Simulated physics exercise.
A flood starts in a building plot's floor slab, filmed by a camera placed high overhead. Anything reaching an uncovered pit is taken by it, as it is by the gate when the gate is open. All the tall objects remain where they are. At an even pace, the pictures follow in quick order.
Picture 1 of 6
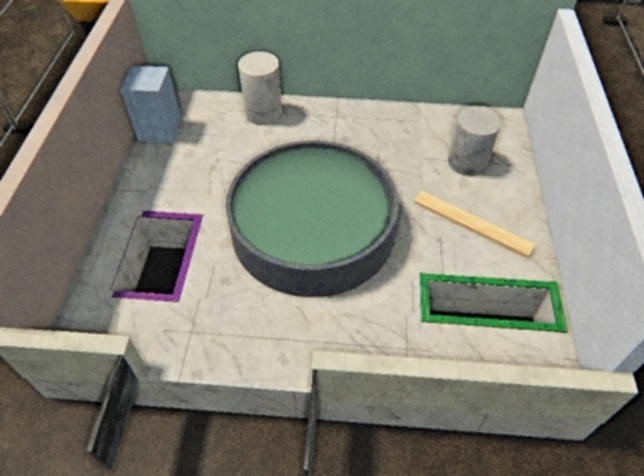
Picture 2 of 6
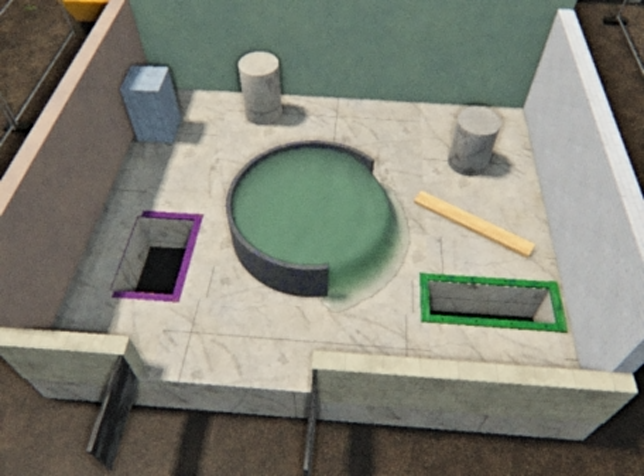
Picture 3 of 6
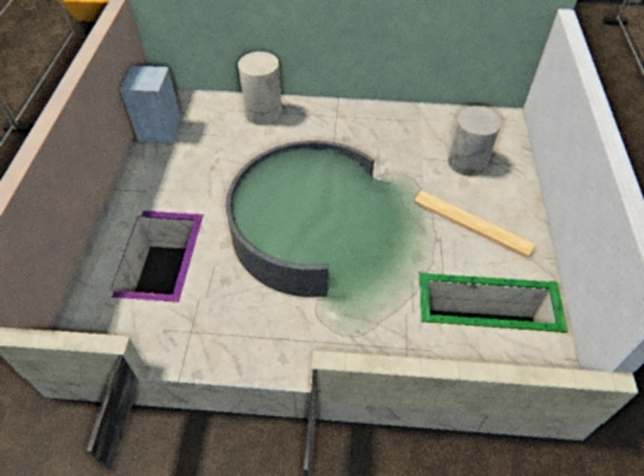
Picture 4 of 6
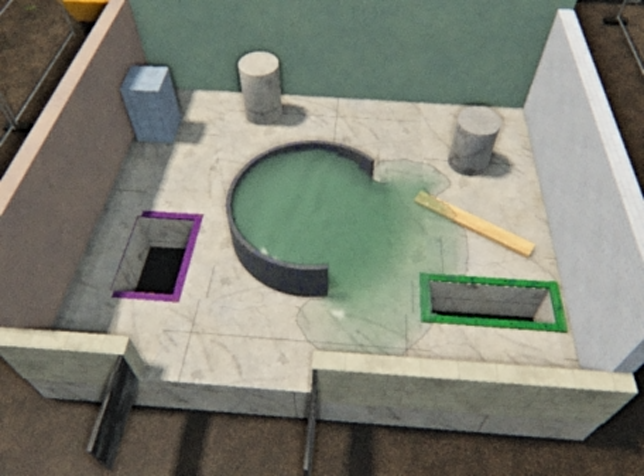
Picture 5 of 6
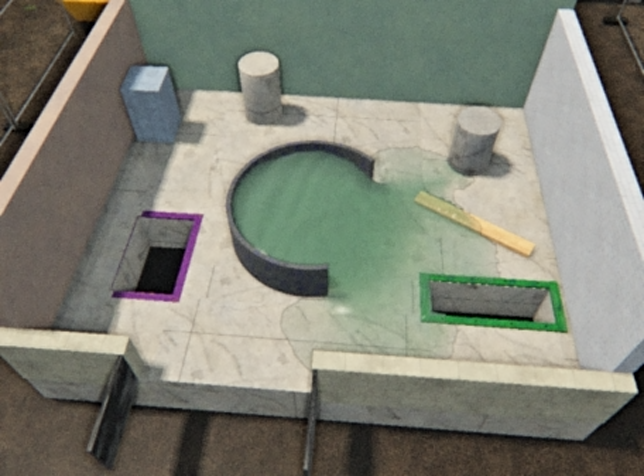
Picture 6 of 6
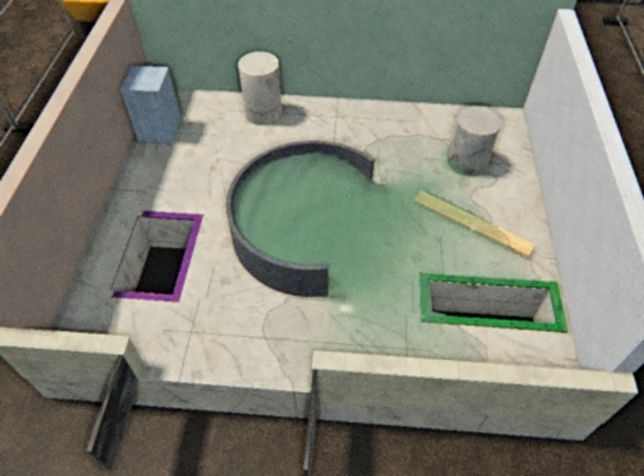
A round, dark-rimmed pool of green water sits on the pale floor slab of a walled building plot, seen from high overhead. A purple-edged pit lies to its left, a green-edged pit and a yellow plank to its right, with two grey cylinders and a blue-grey block behind. The rim's right side opens and water pours out, spreading rightward around the plank and toward the front wall.
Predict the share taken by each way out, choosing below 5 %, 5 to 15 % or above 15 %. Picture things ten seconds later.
One by one: The gate ends up with a tiny portion - beneath five per cent, the purple pit ends up with a tiny portion - beneath five per cent, the green pit ends up with a large portion - topping fifteen per cent.
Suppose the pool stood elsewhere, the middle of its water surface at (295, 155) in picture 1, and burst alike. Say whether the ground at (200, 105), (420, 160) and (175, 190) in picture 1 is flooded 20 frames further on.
Checking the three spots, I get high and dry, swamped, high and dry.
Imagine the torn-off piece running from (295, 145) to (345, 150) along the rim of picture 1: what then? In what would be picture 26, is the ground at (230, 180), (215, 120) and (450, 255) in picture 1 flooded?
As listed: Free of water, flooded, not flooded.
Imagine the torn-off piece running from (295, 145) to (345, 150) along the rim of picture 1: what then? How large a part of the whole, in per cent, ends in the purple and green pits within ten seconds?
Near enough: Purple 8 percent, green 8 percent.
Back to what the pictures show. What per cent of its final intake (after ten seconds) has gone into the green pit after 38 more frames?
Approximately 90 in a hundred, I reckon.
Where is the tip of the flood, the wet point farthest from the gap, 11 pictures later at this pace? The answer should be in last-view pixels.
I'd say around (519, 111).
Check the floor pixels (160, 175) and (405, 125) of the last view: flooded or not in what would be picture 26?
First spot spared; second spot swamped.
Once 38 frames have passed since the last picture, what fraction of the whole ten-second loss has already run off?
Around 85 percent.
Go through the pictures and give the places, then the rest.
Still water in the round pool at (312, 202), in the first picture.
Water pours out at (388, 242) and has run to a hidden place, in the second picture.
The front is at (406, 179), out from the gap at (388, 243), in the third picture.
The front is at (423, 168), out from the gap at (387, 244), in the fourth picture.
The front is at (446, 160), out from the gap at (387, 244), in the fifth picture.
Water pours out at (387, 245) and has run to a hidden place, in the sixth picture.
A moment on, water covers 35 % of the floor; the gate 0 %, the purple pit 0 %, the green pit 6 %.
Next, water covers 40 % of the floor; the gate 0 %, the purple pit 0 %, the green pit 16 %.
Then, water covers 50 % of the floor; the gate 0 %, the purple pit 0 %, the green pit 31 %.
Later, water covers 70 % of the floor; the gate 1 %, the purple pit 0 %, the green pit 44 %.
In the end, water covers 90 % of the floor; the gate 2 %, the purple pit 2 %, the green pit 48 %.
